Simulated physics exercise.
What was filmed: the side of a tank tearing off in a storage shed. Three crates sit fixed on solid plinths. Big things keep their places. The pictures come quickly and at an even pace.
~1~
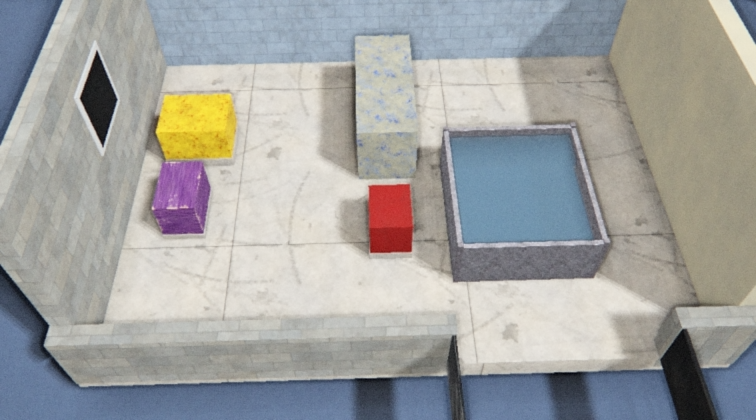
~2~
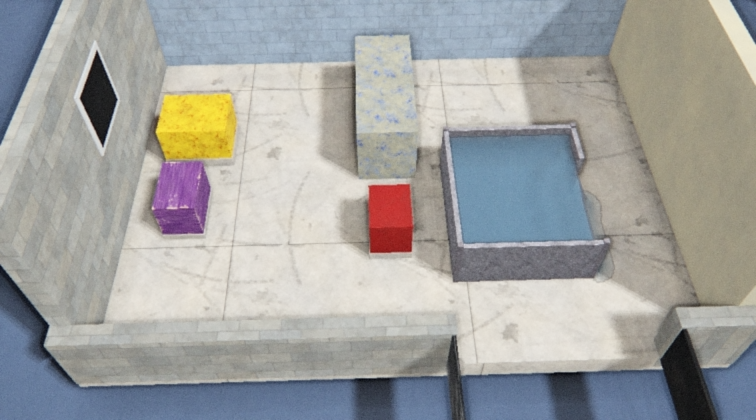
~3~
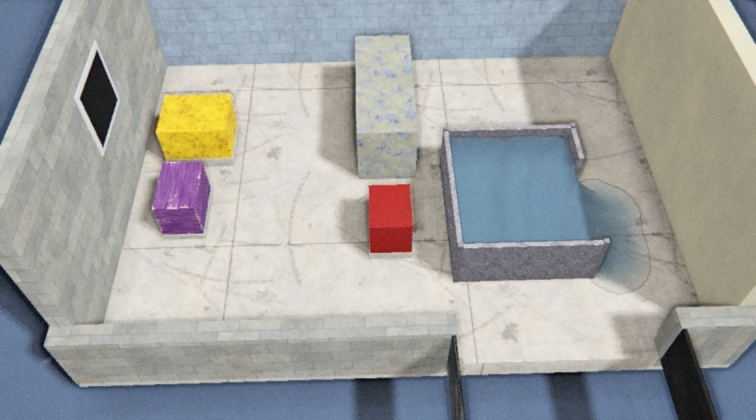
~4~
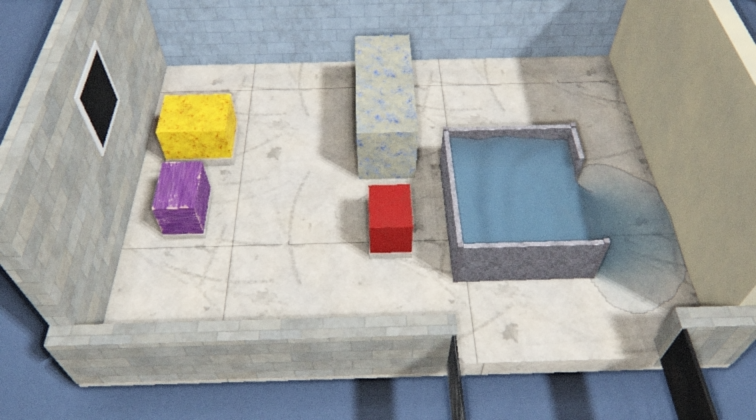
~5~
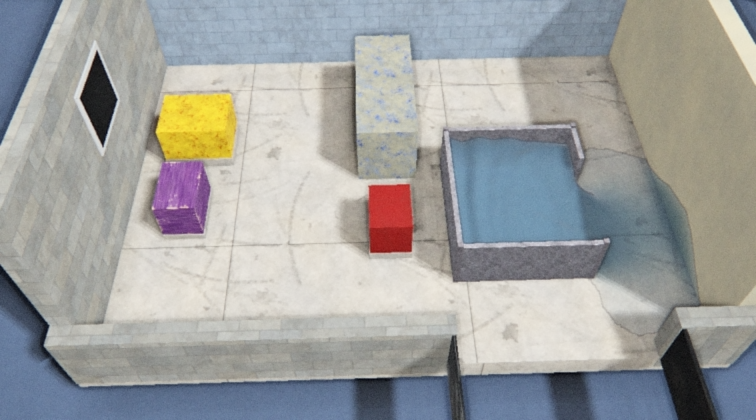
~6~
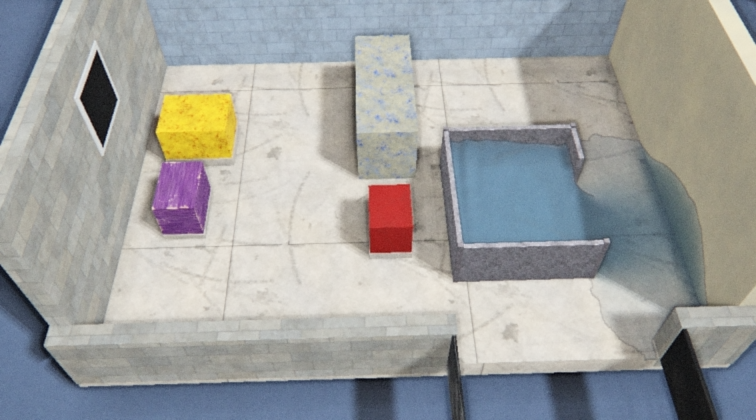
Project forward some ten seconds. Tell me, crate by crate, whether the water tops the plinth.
The yellow crate stays above the water; the red crate stays above the water; the purple crate stays above the water.
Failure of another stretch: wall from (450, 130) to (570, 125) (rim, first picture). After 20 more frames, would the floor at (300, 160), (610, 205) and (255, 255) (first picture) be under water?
The first point is unwetted, the second swamped, the third unwetted.
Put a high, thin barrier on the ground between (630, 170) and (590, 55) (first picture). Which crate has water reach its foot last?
It's the one in yellow.
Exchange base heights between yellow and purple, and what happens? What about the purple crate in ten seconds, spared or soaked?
Swap them and purple crate avoids the flood.
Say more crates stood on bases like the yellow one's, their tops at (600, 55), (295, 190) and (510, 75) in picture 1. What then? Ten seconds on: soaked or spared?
Taken as listed, number one does get flooded, number two never gets reached and number three does get flooded.
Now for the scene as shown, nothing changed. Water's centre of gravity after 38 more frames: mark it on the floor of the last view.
Point: (468, 178).
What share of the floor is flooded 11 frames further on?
Estimate: Near 35 %.
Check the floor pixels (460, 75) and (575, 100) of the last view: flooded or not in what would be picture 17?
Unflooded; swamped.
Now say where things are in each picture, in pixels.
The first picture shows still water in the water tank at (520, 186).
In the second picture, water pours out at (582, 221) and has run to a hidden place.
In the third picture, water pours out at (581, 223) and has run to (623, 196).
In the fourth picture, water pours out at (580, 225) and has run to (659, 199).
In the fifth picture, water pours out at (580, 224) and has run to (647, 166).
In the sixth picture, the front is at (639, 144), out from the gap at (580, 225).
A moment on, water covers 15 % of the floor; the yellow crate not reached, the red crate not reached, the purple crate not reached.
Next, water covers 35 % of the floor; the yellow crate not reached, the red crate not reached, the purple crate not reached.
Then, water covers 50 % of the floor; the yellow crate not reached, the red crate water round its plinth, the purple crate not reached.
Later, water covers 80 % of the floor; the yellow crate water round its plinth, the red crate water round its plinth, the purple crate water round its plinth.
In the end, water covers 95 % of the floor; the yellow crate stayed above the water, the red crate stayed above the water, the purple crate stayed above the water.
